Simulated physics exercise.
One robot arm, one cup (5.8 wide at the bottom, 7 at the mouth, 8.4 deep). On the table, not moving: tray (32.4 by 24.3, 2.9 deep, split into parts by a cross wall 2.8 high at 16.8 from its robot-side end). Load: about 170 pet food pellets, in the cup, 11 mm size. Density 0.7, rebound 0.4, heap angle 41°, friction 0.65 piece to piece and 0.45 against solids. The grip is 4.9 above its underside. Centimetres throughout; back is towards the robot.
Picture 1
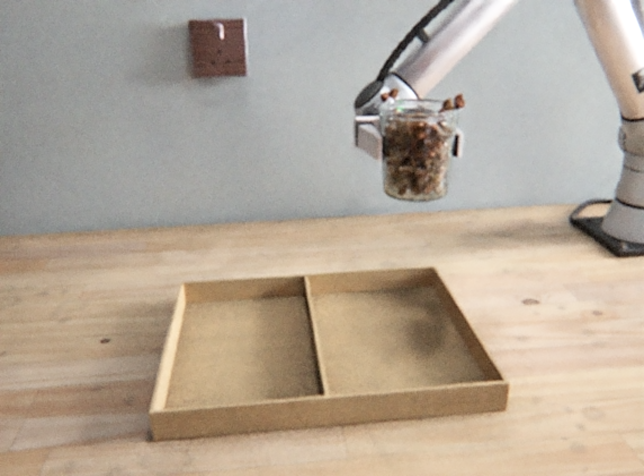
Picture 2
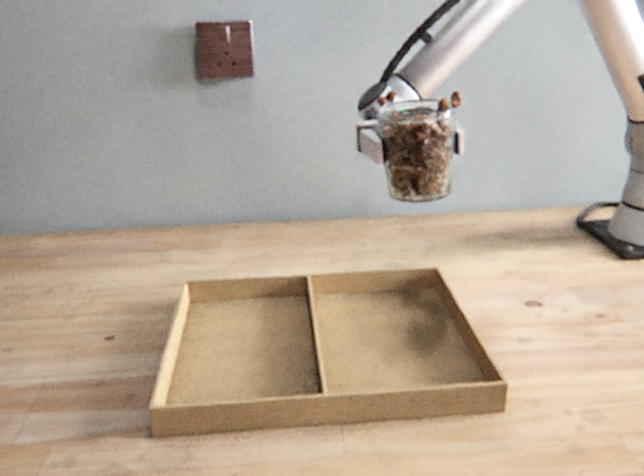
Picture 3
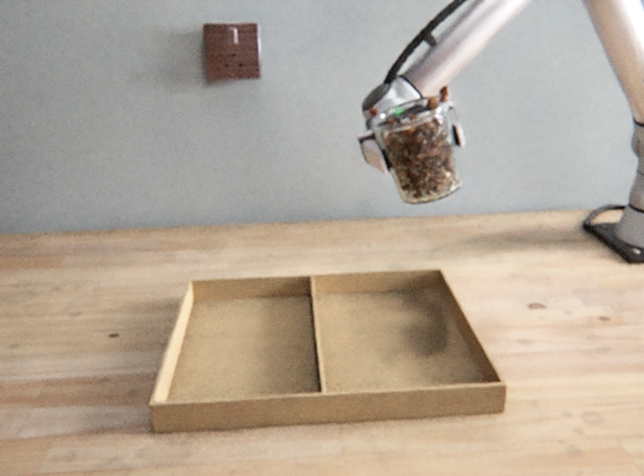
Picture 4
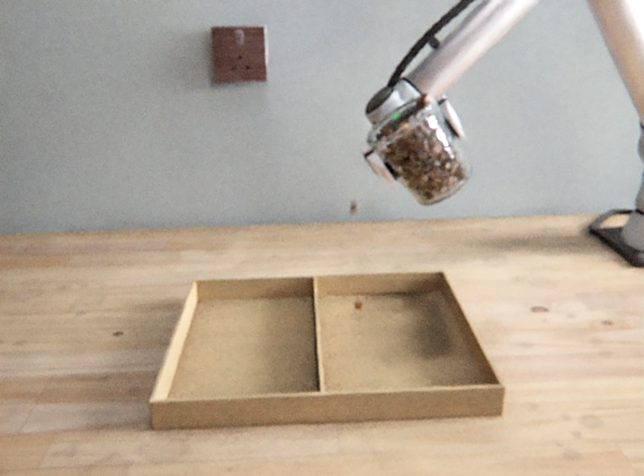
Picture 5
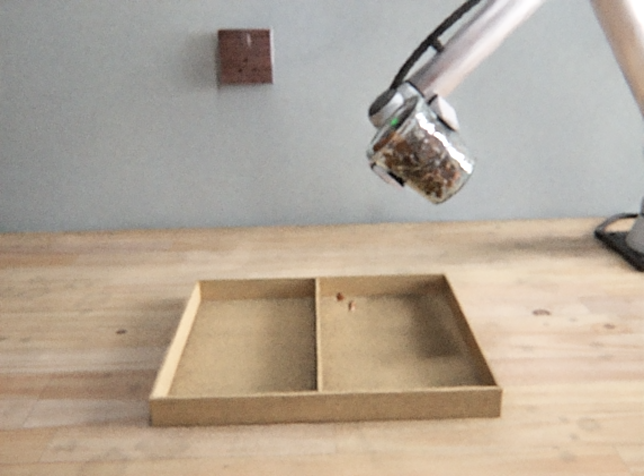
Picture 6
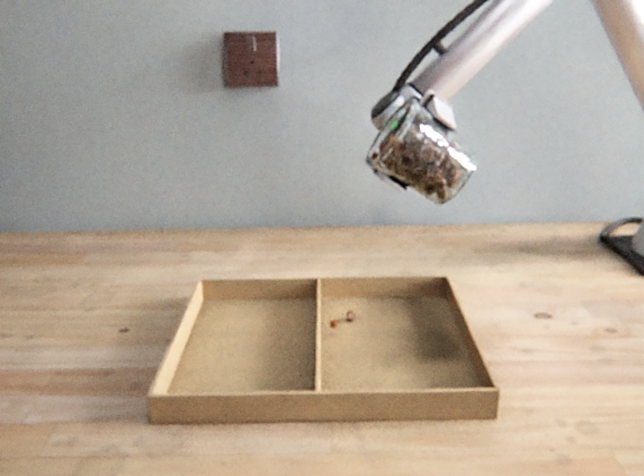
A silver robot arm reaches in from the upper right over a pale wooden table against a grey-blue wall, seen from the front and slightly above. It grips a clear cup heaped with brown pellets above an open tan tray with two compartments, a dark brown socket on the wall behind. The arm tilts the cup steadily down toward the right, two pellets drop into the tray's right compartment, and the view drifts slightly.
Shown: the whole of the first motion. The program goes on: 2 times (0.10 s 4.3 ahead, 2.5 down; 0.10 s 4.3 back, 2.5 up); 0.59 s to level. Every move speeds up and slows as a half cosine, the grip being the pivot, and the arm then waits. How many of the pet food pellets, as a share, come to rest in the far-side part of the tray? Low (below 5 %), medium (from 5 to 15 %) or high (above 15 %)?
A medium share, from 5 to 15 %, ends in the far-side part of the tray.
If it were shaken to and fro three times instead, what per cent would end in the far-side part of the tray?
Then about 10 per cent.
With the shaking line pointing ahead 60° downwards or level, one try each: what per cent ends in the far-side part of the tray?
About 5 and 20 per cent.
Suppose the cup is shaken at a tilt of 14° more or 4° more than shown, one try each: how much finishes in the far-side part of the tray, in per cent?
Some 15 and 10 per cent.
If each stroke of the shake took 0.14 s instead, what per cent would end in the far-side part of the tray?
It would be near 0 per cent.
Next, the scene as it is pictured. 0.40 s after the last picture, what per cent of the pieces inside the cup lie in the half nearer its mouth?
Roughly 45 per cent.
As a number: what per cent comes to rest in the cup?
Some 85 per cent.
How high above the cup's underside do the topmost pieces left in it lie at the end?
Some 8.0 cm.
Then, 0.40 s on, tilted 54° forward, highest piece 25 above the table; 146 in the cup, 8 in the robot-side part, 8 in the far-side part, 7 in flight or on a rim.
Then, 0.79 s on, tilted 14° forward, highest piece 26 above the table; 143 in the cup, 13 in the far-side part, 11 in the robot-side part, 2 on the table or floor.
Then, 1.19 s on, level, highest piece 26 above the table; 143 in the cup, 13 in the far-side part, 11 in the robot-side part, 2 on the table or floor.
Then, 2.24 s on, level, highest piece 26 above the table; 143 in the cup, 13 in the far-side part, 11 in the robot-side part, 2 on the table or floor.
In the end, 143 in the cup, 13 in the far-side part, 11 in the robot-side part, 2 on the table or floor. That is 8 % in the far-side part of the tray.
